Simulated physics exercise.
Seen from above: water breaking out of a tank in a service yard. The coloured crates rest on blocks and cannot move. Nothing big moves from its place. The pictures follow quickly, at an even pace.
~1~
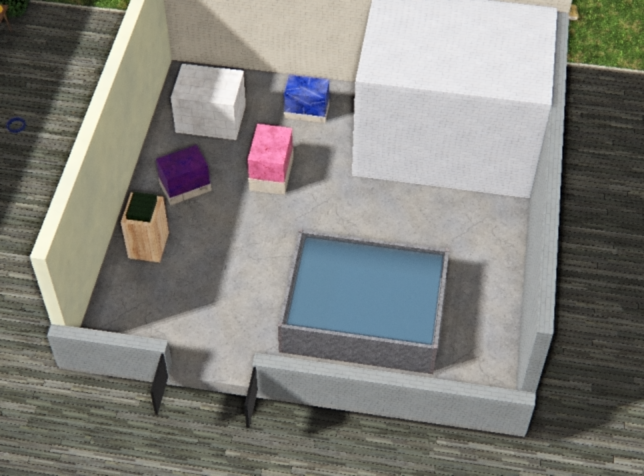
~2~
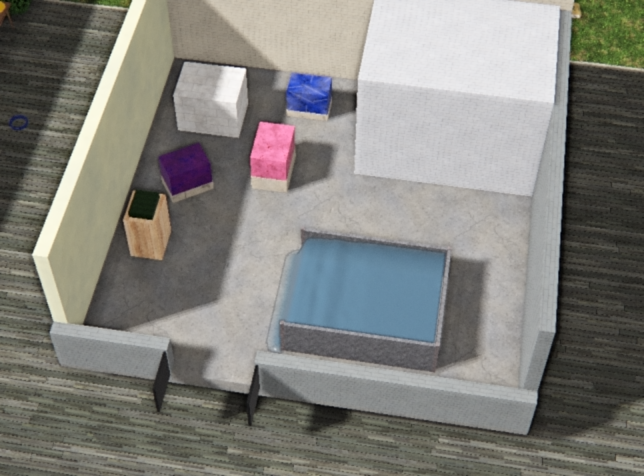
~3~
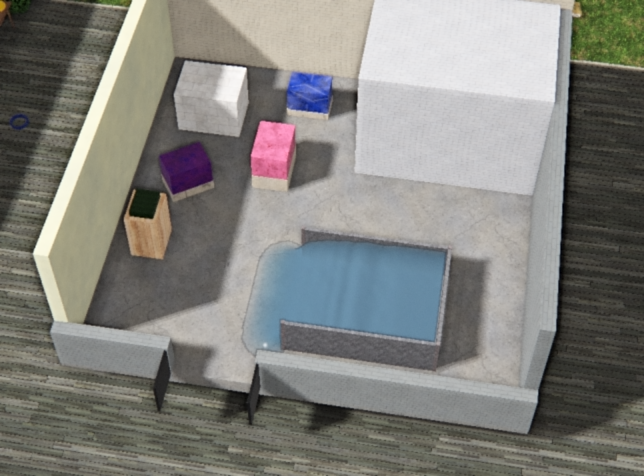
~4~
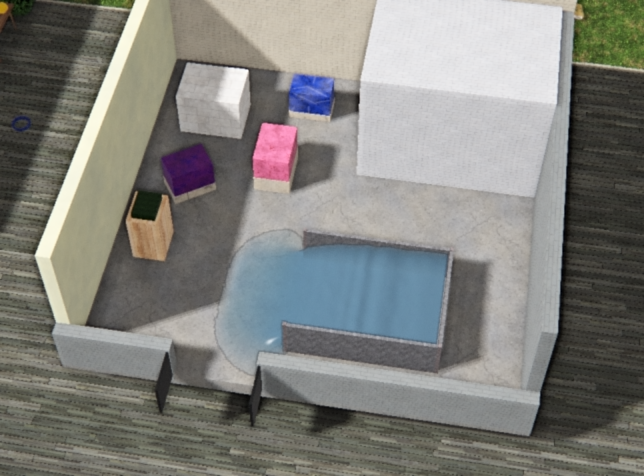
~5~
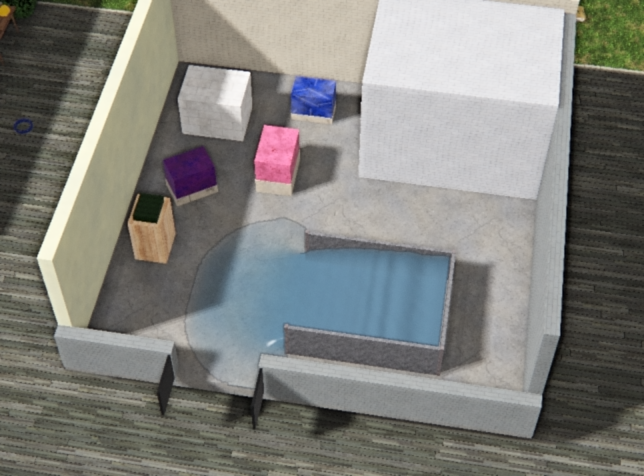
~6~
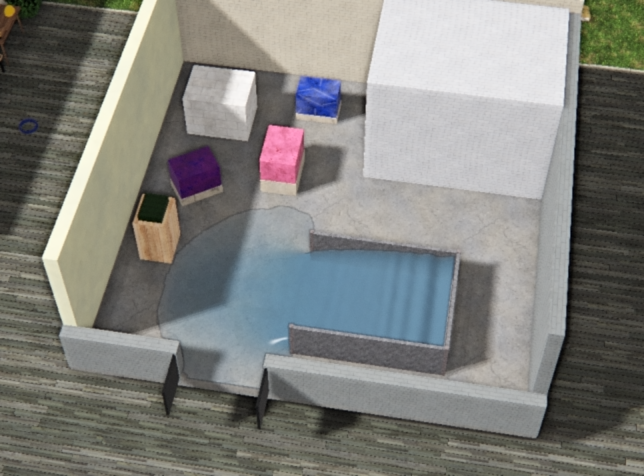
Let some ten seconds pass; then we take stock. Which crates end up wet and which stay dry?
In the end pink crate: Dry; blue crate: Wet; purple crate: Wet.
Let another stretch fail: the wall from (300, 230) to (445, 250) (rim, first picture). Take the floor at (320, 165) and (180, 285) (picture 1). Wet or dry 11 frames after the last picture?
I'd expect the first point to be reached and the second point to stay dry.
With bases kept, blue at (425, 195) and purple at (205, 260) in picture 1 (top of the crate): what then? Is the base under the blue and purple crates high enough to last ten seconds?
First, blue is not reached; second, purple is flooded.
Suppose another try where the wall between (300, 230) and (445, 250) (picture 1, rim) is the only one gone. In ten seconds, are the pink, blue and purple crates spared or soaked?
I'd say the pink crate is overrun, while the blue crate is overrun and the purple crate stays clear.
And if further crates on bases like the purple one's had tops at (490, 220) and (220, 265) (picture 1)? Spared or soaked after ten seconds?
One after the other: Stays untouched, is flooded.
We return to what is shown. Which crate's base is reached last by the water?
The crate marked blue comes last.
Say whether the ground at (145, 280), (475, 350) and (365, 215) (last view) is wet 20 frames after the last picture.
First spot swamped, second spot clear, third spot clear.
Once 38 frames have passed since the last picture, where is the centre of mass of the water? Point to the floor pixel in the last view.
The spot I would choose is (249, 237).
A moment on, water covers 35 % of the floor; the pink crate water round its plinth, the blue crate not reached, the purple crate water round its plinth.
Next, water covers 40 % of the floor; the pink crate water round its plinth, the blue crate not reached, the purple crate water round its plinth.
Then, water covers 50 % of the floor; the pink crate water round its plinth, the blue crate water round its plinth, the purple crate water round its plinth.
Later, water covers 75 % of the floor; the pink crate water round its plinth, the blue crate water round its plinth, the purple crate water round its plinth.
In the end, water covers 100 % of the floor; the pink crate stayed above the water, the blue crate was topped, the purple crate was topped.
